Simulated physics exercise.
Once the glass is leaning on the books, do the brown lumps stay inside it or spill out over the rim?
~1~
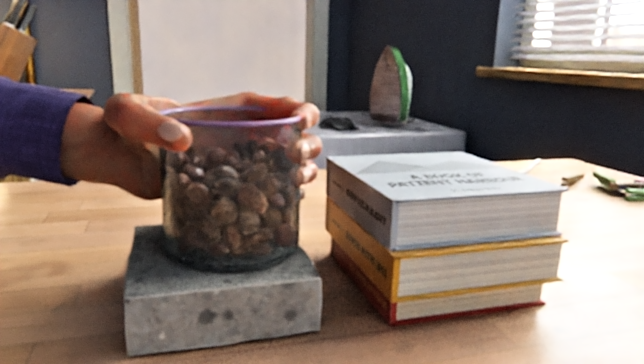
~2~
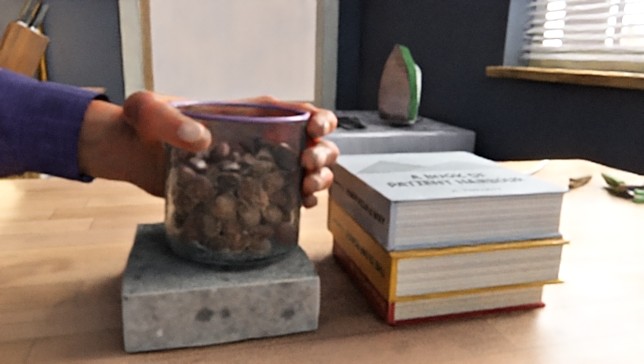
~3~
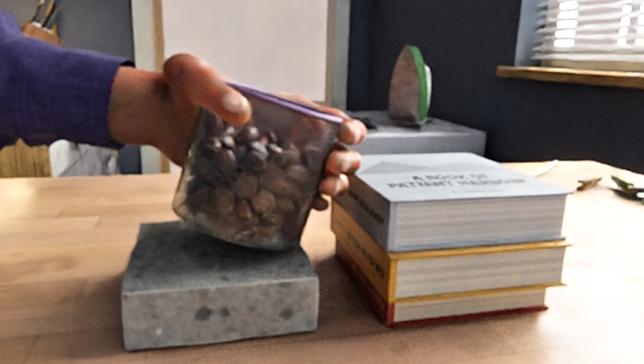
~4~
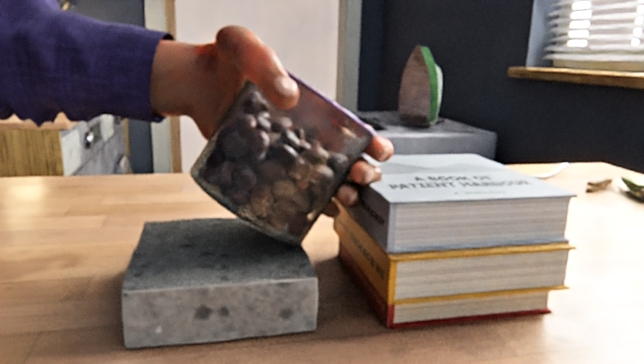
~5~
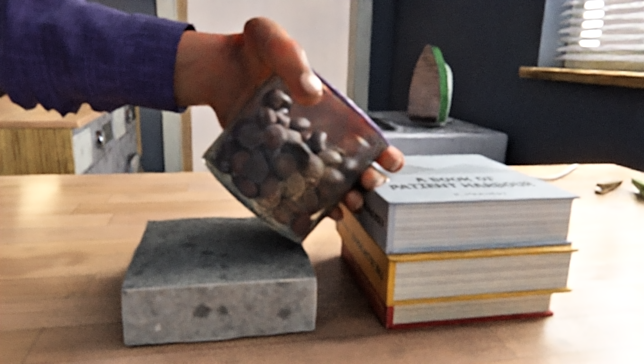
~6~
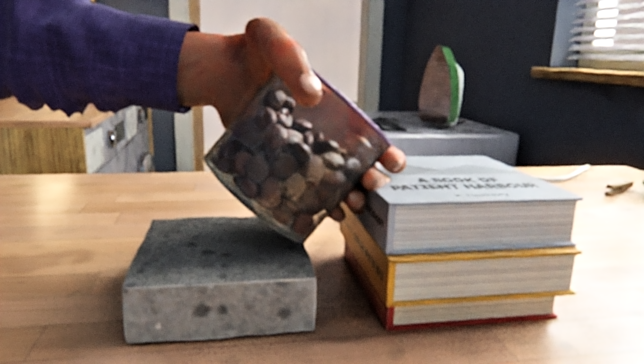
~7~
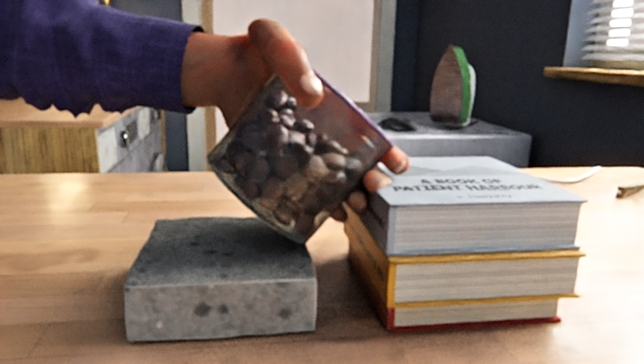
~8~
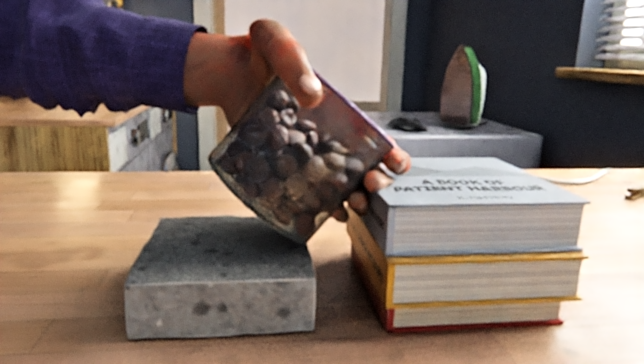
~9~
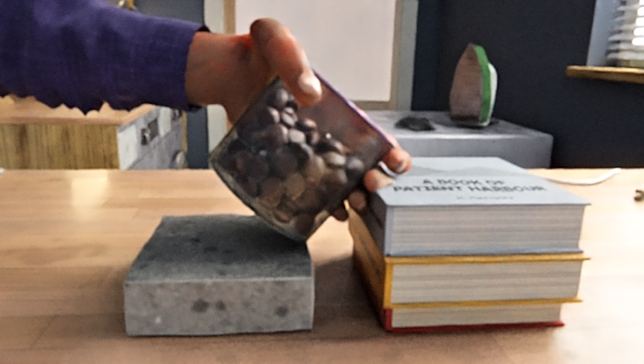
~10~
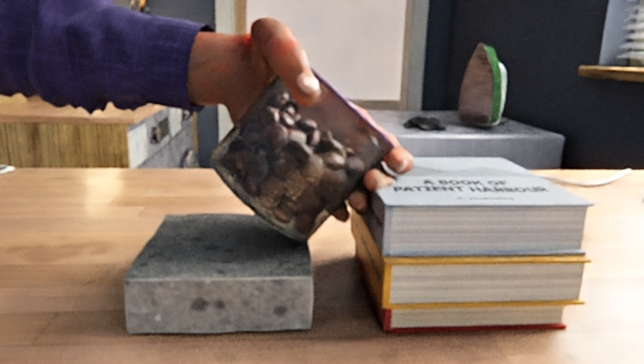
They stay inside the glass, with none spilling out as it leans against the books.
A clear open glass with a purple rim, full of small dark brown lumps, stands on a grey stone block on a wooden table, seen from the front as the view drifts slowly sideways. A hand in a purple sleeve holds it from the left, and a pile of pale, yellow and red books sits to the right. The hand lifts the glass off the block and tips it rightward. It leans further until it comes to rest against the top of the books. There it stays, steeply tilted and still held, with the lumps all inside.
